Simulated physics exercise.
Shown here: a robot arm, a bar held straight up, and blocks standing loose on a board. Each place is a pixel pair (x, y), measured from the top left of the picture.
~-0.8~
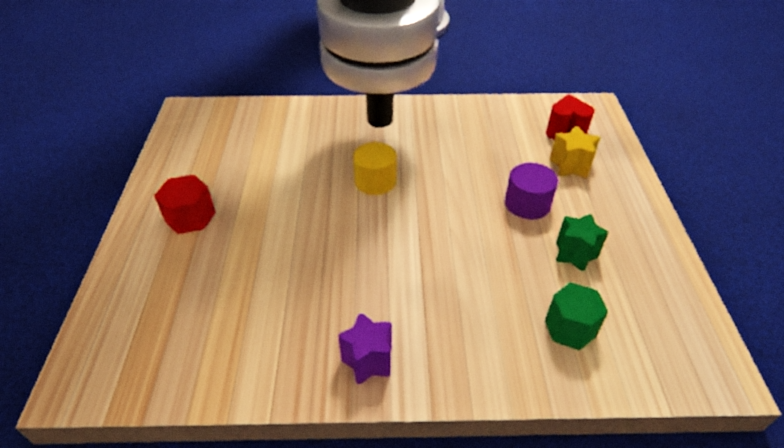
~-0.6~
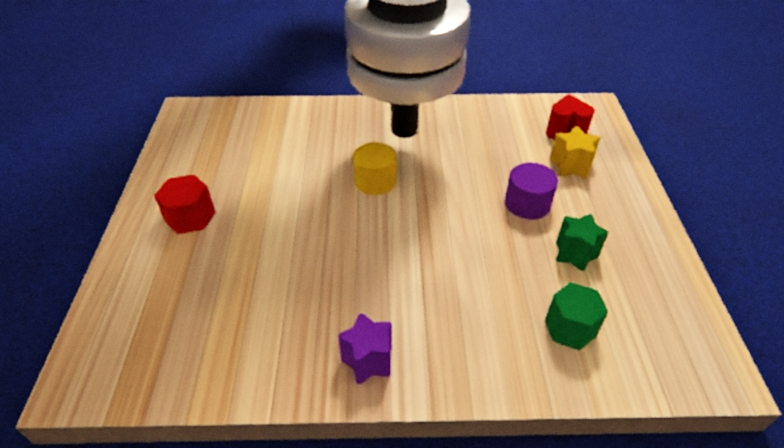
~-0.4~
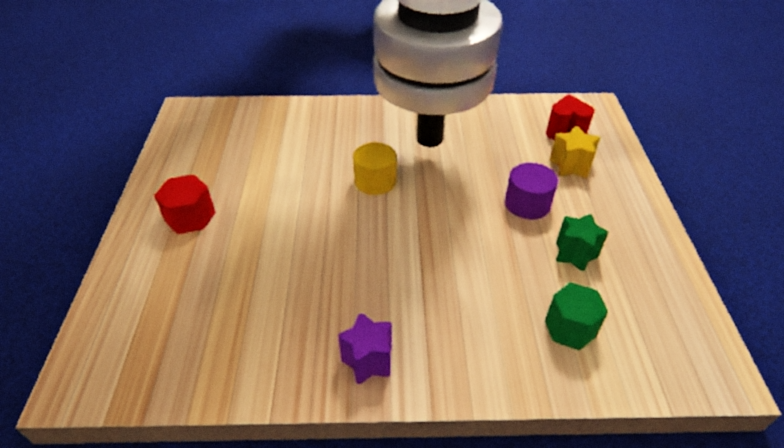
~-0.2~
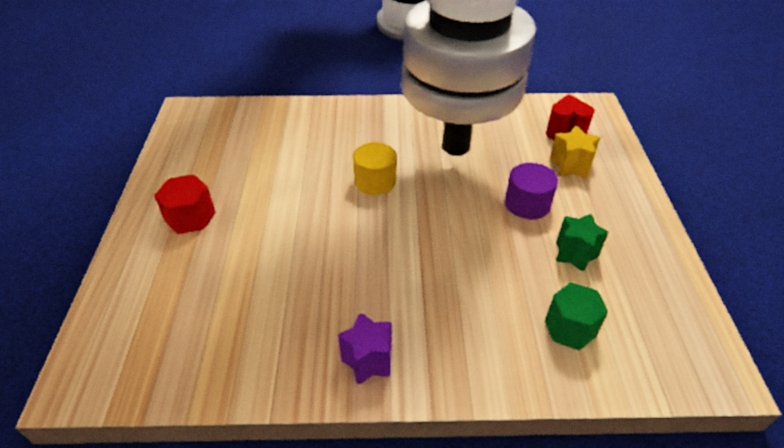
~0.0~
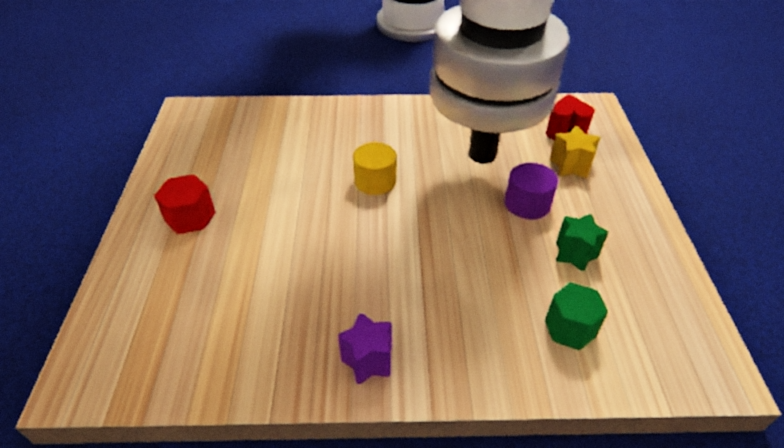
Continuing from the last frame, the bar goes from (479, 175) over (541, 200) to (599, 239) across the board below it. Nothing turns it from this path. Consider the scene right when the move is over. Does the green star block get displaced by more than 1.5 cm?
The answer is yes.
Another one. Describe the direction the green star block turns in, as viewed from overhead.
From above, the turn goes clockwise.
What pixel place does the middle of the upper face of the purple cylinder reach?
Around pixel (611, 243).
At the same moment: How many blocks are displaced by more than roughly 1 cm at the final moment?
The push moves two blocks more than 1 cm.
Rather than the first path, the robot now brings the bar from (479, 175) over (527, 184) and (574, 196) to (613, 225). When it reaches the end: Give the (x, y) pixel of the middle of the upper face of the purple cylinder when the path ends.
It will likely be found at (559, 188).
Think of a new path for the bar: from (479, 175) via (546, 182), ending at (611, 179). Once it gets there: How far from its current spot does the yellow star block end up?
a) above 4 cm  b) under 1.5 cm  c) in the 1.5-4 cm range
I'll go with c - in the 1.5-4 cm range.
What follows on the original path. One third of the way, bar at (526, 171); purple cylinder at (551, 187).
Two thirds of the way, bar at (568, 192); purple cylinder at (584, 214); green star block at (593, 246).
At the end, bar at (607, 219); purple cylinder at (611, 243); yellow star block unmoved; green six-sided block at (579, 307); green star block at (597, 273), turned 40° clockwise.
